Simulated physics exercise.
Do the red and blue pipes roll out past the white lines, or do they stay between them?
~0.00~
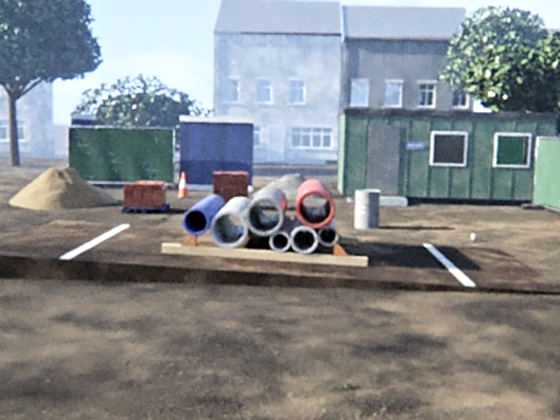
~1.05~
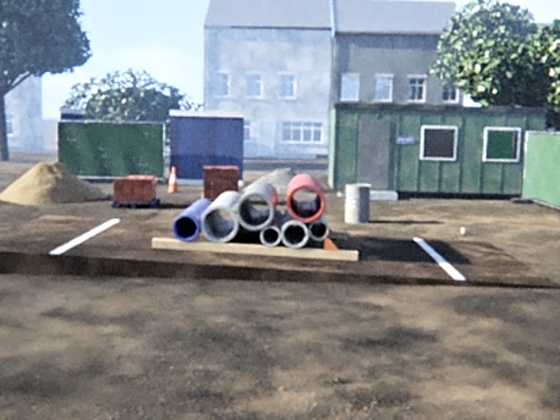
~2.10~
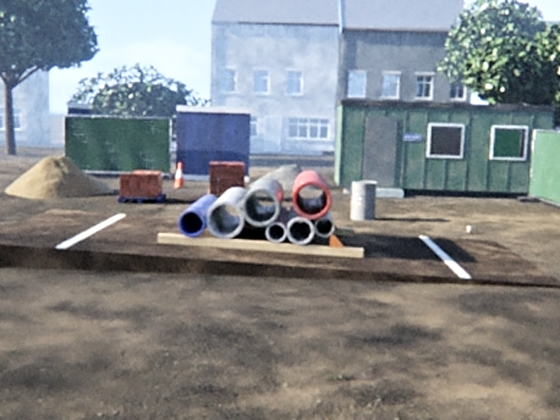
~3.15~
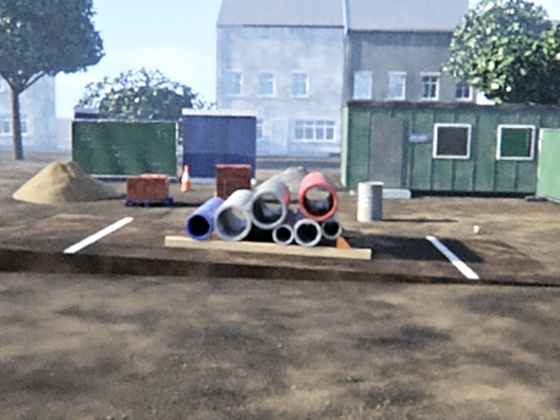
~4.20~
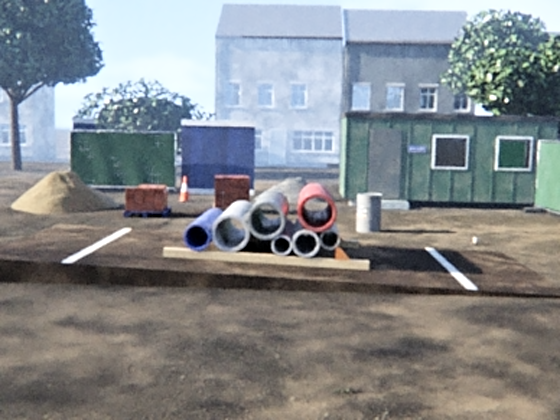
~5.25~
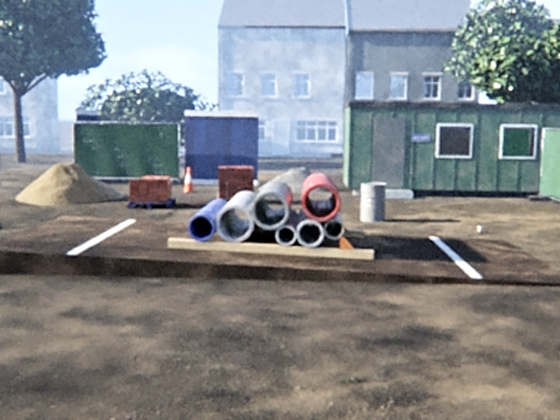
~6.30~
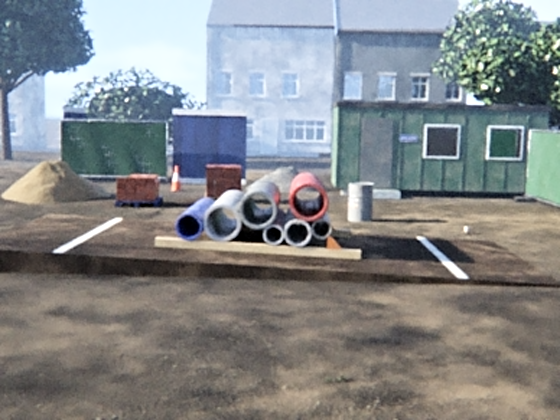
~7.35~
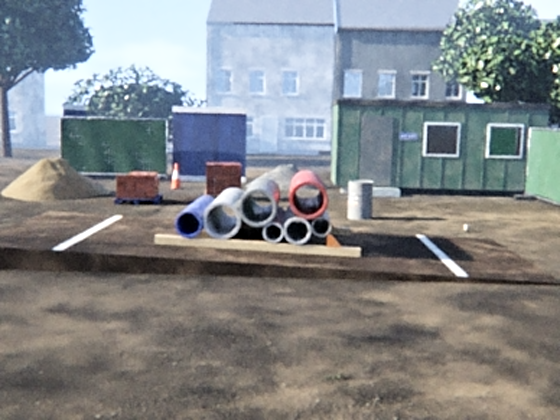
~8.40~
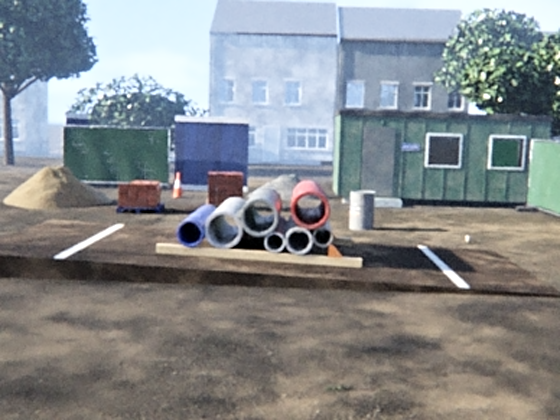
They both stay between the lines. The red pipe is still resting up on the others and the blue one is still on the boards at the left, short of the line.
